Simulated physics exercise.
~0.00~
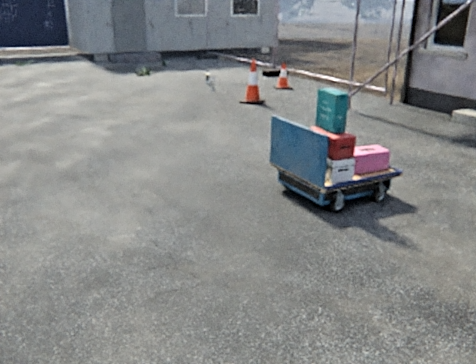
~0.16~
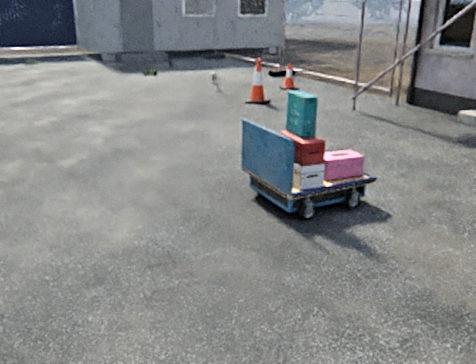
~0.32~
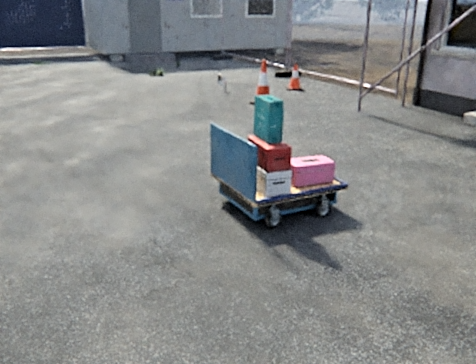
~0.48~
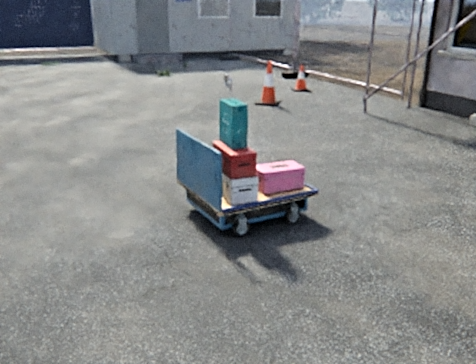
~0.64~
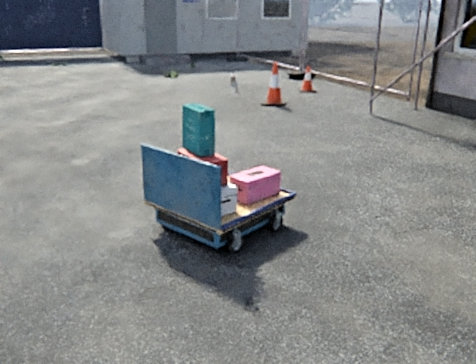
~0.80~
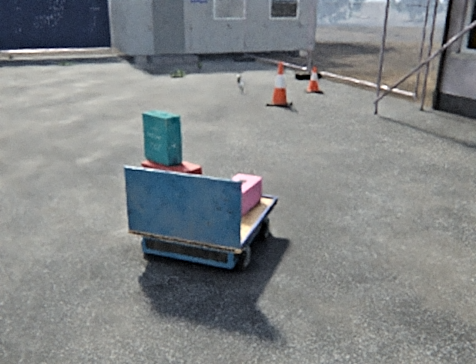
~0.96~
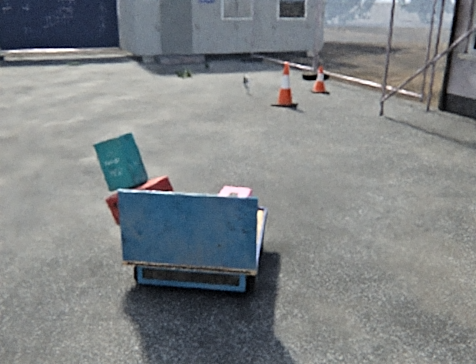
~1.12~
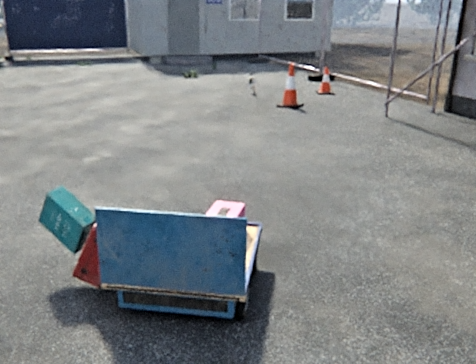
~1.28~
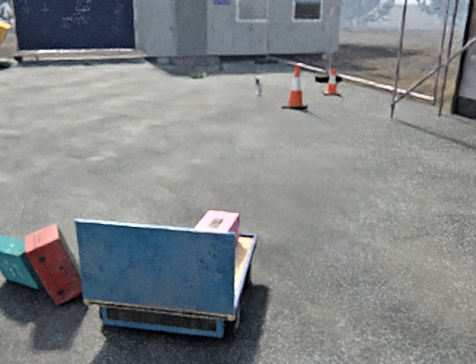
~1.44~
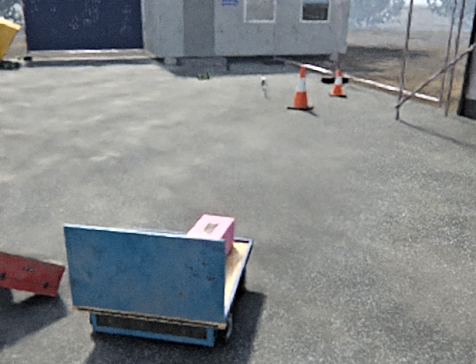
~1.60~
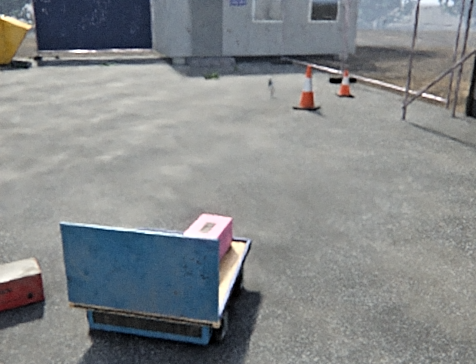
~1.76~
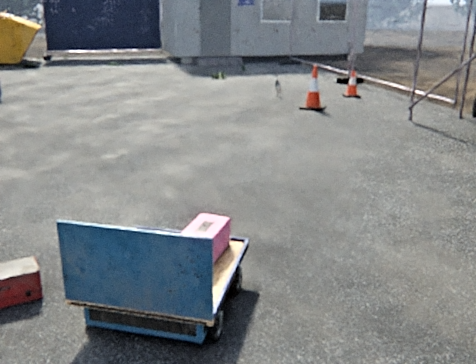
A blue flat cart with a tall board at one end rolls across a paved yard, carrying a turquoise box stacked on a red toolbox and a white one, with a pink toolbox beside them. It comes nearer while moving left, then swings round until the board faces the viewer and hides the white toolbox. As it turns, the turquoise box and the red toolbox lean left and tumble over the side onto the ground. The turquoise box passes out of view at the left, while the red toolbox rolls over beside the cart. The cart comes to rest with the pink toolbox still aboard and the red one lying at the left edge.
